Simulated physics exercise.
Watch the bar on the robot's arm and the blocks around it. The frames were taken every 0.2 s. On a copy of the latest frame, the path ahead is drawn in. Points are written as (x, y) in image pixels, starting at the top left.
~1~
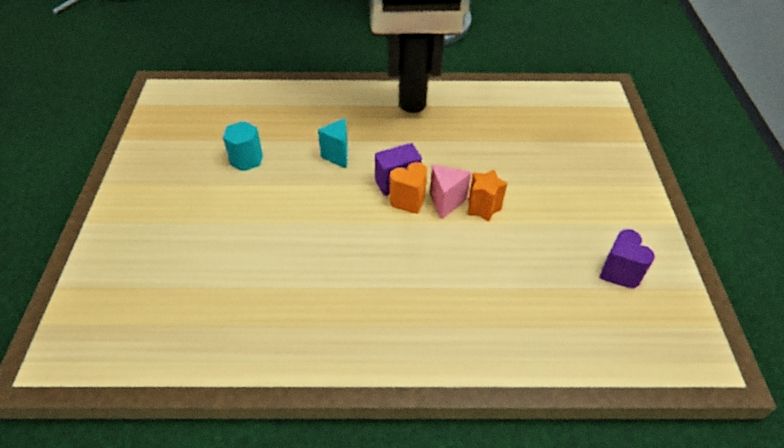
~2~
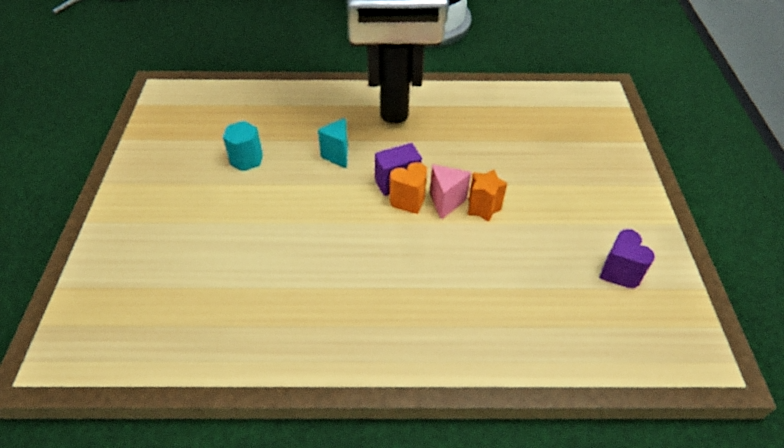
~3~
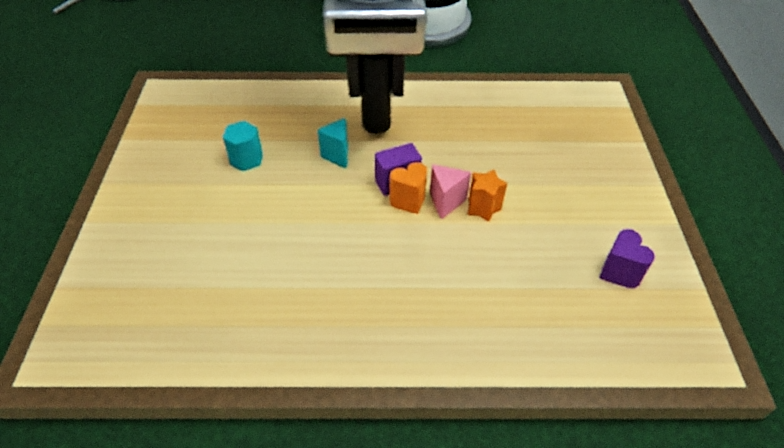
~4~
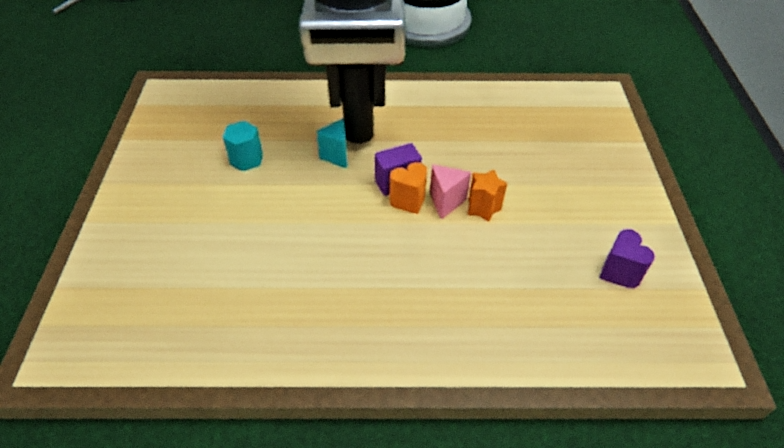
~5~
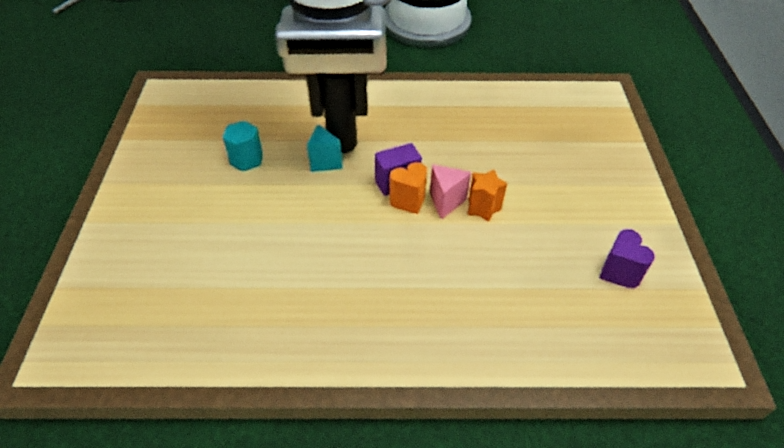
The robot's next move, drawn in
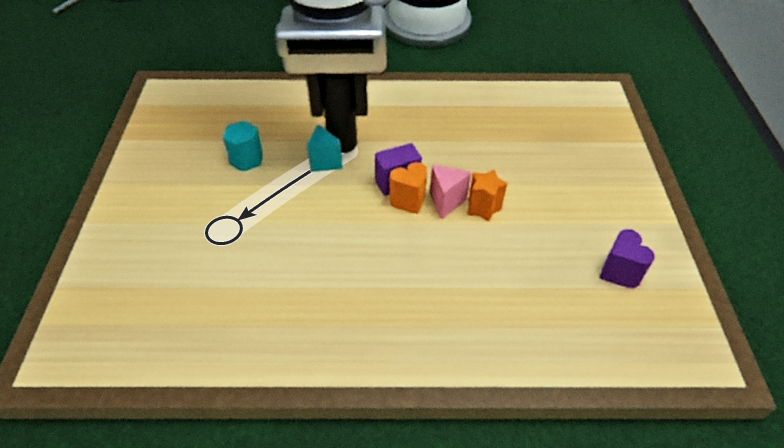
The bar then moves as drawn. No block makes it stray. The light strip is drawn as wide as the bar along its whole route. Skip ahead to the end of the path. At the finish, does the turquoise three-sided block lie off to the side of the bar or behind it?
Short answer: No.
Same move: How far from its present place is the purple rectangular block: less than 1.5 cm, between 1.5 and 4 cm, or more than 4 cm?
My estimate: Under 1.5 cm.
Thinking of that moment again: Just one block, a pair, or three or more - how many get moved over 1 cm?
One.
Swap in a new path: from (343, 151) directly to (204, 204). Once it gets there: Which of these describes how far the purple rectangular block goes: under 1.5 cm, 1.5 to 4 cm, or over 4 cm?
Short of 1.5 cm.
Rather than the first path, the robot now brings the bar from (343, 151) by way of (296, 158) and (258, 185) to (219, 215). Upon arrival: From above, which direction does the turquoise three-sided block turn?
From above, counter-clockwise.
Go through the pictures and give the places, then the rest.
The first picture shows bar tip at (413, 104); block tops, turquoise six-sided block at (240, 132); turquoise three-sided block at (336, 129); purple rectangular block at (398, 155).
The second picture shows bar at (394, 114); blocks unchanged.
The third picture shows bar at (377, 124); blocks unchanged.
The fourth picture shows bar at (359, 134); blocks unchanged.
The fifth picture shows bar at (342, 144); turquoise six-sided block at (240, 132); turquoise three-sided block at (322, 136); purple rectangular block at (398, 155).
Path on the board, from (343, 151) by way of (305, 174) and (266, 201) to (224, 230).
The first path, step by step. One third of the way, bar at (303, 168); turquoise three-sided block at (281, 163), turned 15° anticlockwise.
Two thirds of the way, bar at (263, 194); turquoise three-sided block at (237, 191), turned 15° anticlockwise.
At the end, bar at (222, 223); turquoise six-sided block in place; turquoise three-sided block at (192, 221); purple rectangular block in place.
